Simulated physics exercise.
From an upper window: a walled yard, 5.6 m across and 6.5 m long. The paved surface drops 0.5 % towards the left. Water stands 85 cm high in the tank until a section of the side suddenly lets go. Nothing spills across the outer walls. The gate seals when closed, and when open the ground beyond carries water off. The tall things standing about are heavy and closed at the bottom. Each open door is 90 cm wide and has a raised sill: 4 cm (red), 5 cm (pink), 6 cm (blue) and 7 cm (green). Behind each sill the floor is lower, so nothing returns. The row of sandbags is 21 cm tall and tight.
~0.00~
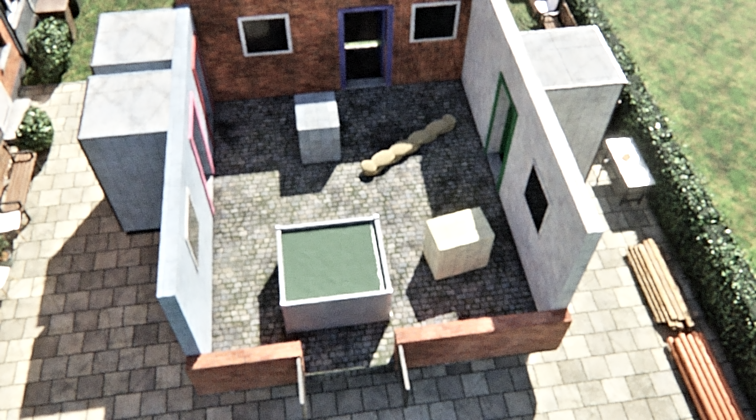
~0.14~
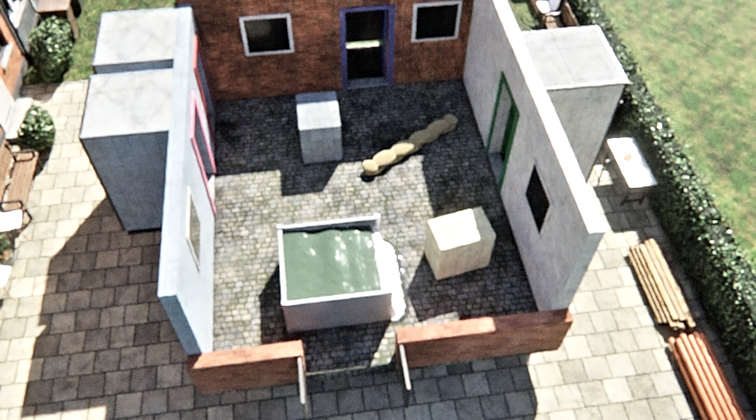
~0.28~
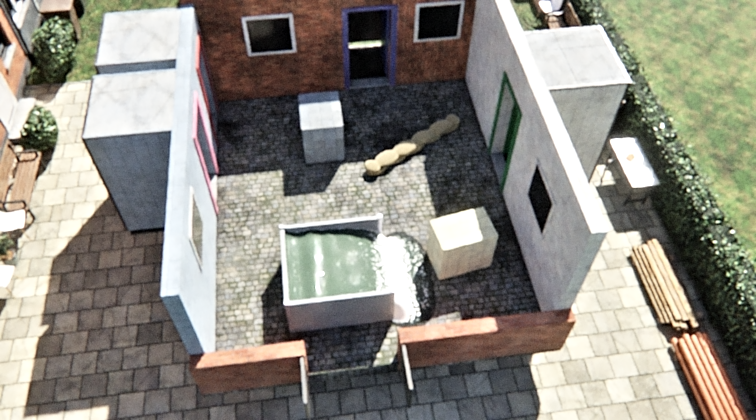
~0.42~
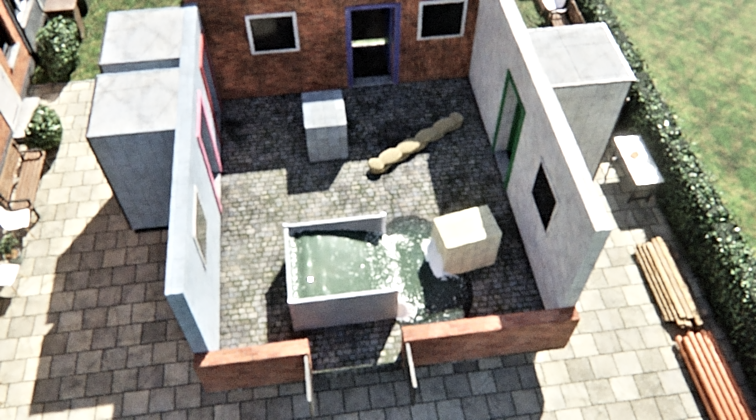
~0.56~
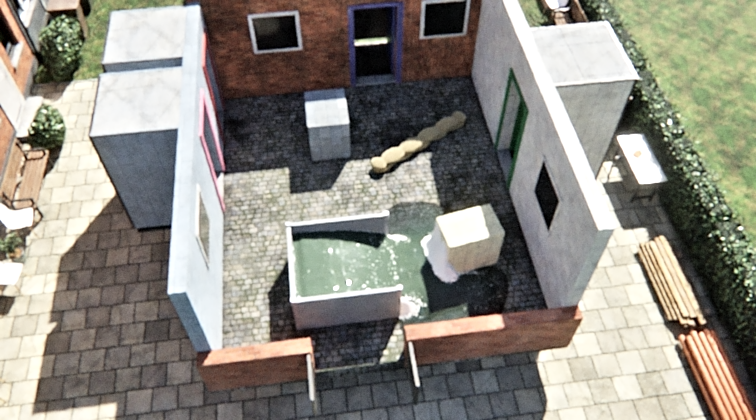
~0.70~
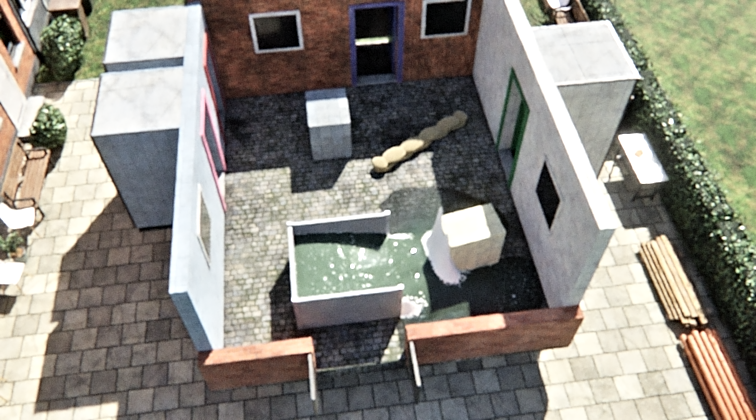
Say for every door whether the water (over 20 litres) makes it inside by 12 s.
The water let in: At the red door it exceeds the limit; at the pink door it passes the limit; at the blue door it stays under the limit; at the green door it passes the limit.
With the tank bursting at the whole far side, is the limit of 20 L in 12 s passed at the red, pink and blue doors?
Against that limit: Red above, pink past it, blue over.
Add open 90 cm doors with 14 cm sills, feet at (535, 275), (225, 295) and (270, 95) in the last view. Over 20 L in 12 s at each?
In that order: Past it, not over, not over.
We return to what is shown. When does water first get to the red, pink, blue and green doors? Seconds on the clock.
Red 5.5 s, pink 5.0 s, blue 3.2 s, green 1.1 s.
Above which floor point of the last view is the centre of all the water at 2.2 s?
Around (445, 258).
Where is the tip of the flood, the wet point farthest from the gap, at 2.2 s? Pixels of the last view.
Near (474, 79).
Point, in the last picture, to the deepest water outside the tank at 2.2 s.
At about (535, 329).
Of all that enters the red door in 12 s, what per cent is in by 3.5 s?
About 0 per cent.
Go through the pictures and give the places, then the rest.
The first frame shows still water, 85 cm deep, in the tank at (332, 261).
In the second frame, the front is at a hidden place, 0.8 m from the gap at (382, 271); 0.4 m2 of floor is under water; 85 cm left at the back of the tank.
In the third frame, the front is at (401, 236), 1.1 m from the gap at (384, 273); 1.2 m2 of floor is under water; 81 cm left at the back of the tank.
In the fourth frame, the front is at a hidden place, 1.5 m from the gap at (388, 273); 2.5 m2 of floor is under water; 73 cm left at the back of the tank.
In the fifth frame, water pours out at (390, 272) and has run 2.0 m, to (503, 286); typically 7 cm deep outside, 72 cm at the tank's back.
In the sixth frame, water pours out at (391, 272) and has run 2.7 m, to (542, 284); typically 6 cm deep outside, 66 cm at the tank's back.
After 1.4 s water covers 30 % of the floor and is deepest (58 cm) near (545, 328); red door not reached, pink door not reached, blue door not reached, green door 10 cm at the sill, 3 L in.
After 2.2 s water covers 40 % of the floor and is deepest (41 cm) near (535, 329); red door not reached, pink door not reached, blue door not reached, green door 14 cm at the sill, 30 L in.
After 3.5 s water covers 50 % of the floor and is deepest (35 cm) near (451, 140); red door not reached, pink door not reached, blue door 3 cm at the sill, 0 L in, green door 9 cm at the sill, 53 L in.
After 7.0 s water covers 90 % of the floor and is deepest (14 cm) near (225, 235); red door 11 cm at the sill, 28 L in, pink door 8 cm at the sill, 0 L in, blue door 4 cm at the sill, 0 L in, green door 8 cm at the sill, 85 L in.
After 12.0 s water covers 95 % of the floor and is deepest (9 cm) near (224, 320); red door 8 cm at the sill, 92 L in, pink door 7 cm at the sill, 37 L in, blue door 2 cm at the sill, 1 L in, green door 4 cm at the sill, 87 L in.
